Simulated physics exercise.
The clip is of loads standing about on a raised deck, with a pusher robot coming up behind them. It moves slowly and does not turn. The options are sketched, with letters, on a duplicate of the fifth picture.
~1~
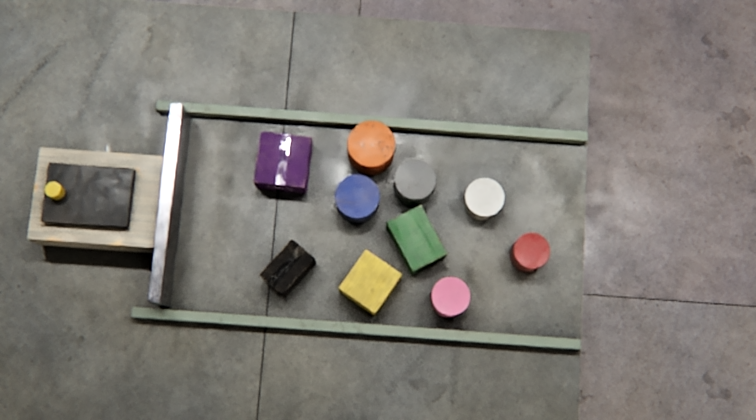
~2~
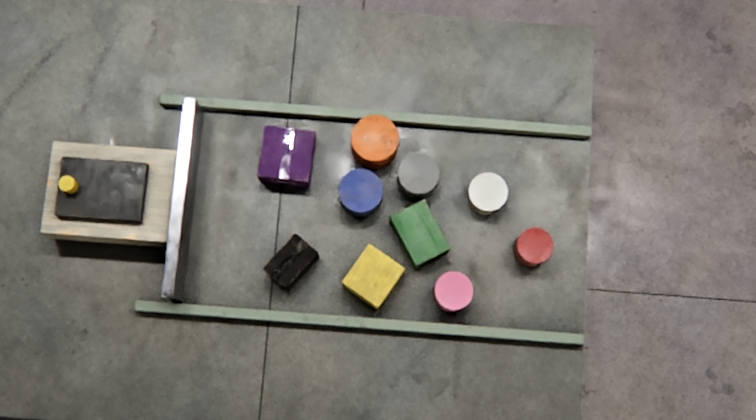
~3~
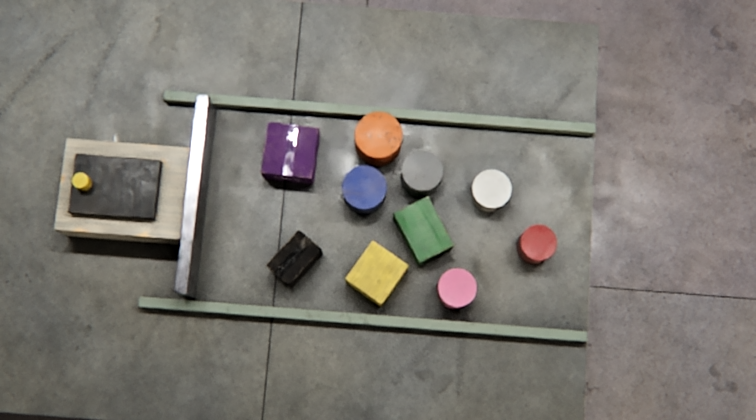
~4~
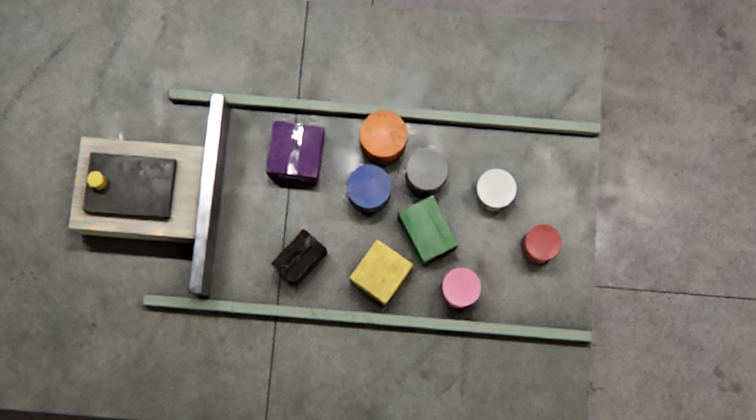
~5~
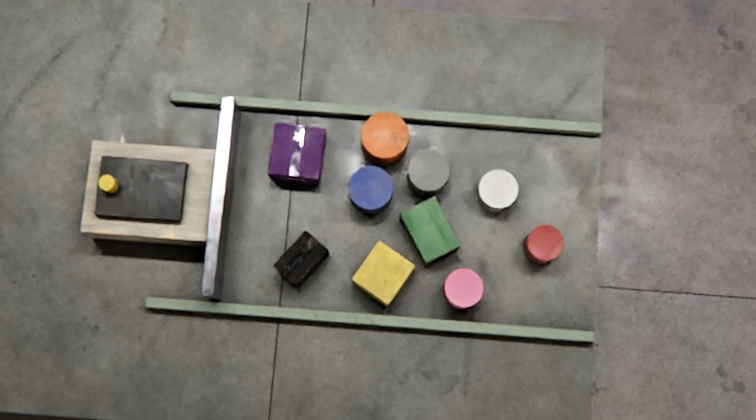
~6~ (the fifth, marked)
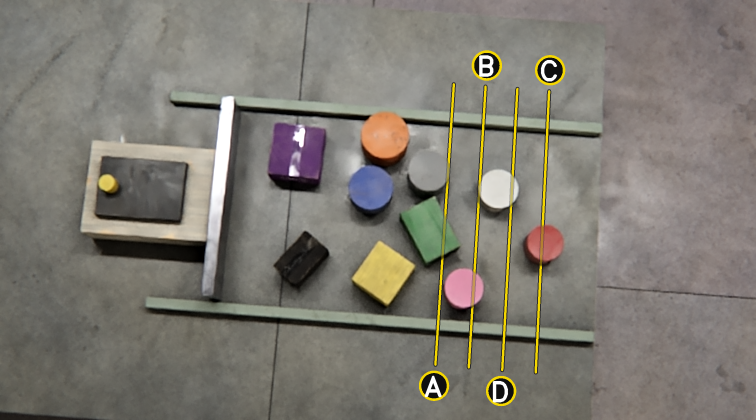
A pusher robot with a pale body, dark top panel, yellow knob and wide upright blade creeps rightward between two green rails on a grey tiled deck, seen from overhead. Ahead stand a purple block and black object, then orange, blue and grey round loads, yellow and green blocks, and white, pink and red rounds farther right. The loads stay put as the gap narrows, while the view shifts very slightly.
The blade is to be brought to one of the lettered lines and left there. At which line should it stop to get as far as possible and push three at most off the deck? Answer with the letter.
At D, and not beyond.
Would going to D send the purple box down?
No.
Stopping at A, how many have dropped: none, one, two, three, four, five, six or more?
In all, none.
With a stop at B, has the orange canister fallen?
No.
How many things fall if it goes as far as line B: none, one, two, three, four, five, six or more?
By then, none.
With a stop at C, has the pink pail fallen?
Yes.
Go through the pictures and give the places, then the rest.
White pail (483, 200); pink pail (449, 298); blue pail (357, 199), in the first frame.
Robot (108, 190); green crate (419, 235), in the second frame.
Robot (122, 187); grey canister (422, 175), in the third frame.
Robot (137, 186); orange canister (383, 138), in the fourth frame.
Robot (148, 189); red pail (543, 245); white pail (497, 192); pink pail (462, 290), in the fifth frame.
On the marked copy, A at (445, 221); B at (477, 223); C at (543, 228); D at (510, 226).
With D. Early on, robot (253, 197); orange canister (410, 140); purple box (360, 158).
Further on, robot (359, 205); white pail (544, 197); pink pail (522, 294).
At the end, robot (441, 211); red pail over the edge; pink pail over the edge; three fallen.
As for the rest, A is within the limit but short; B is within the limit but short; C drops six.
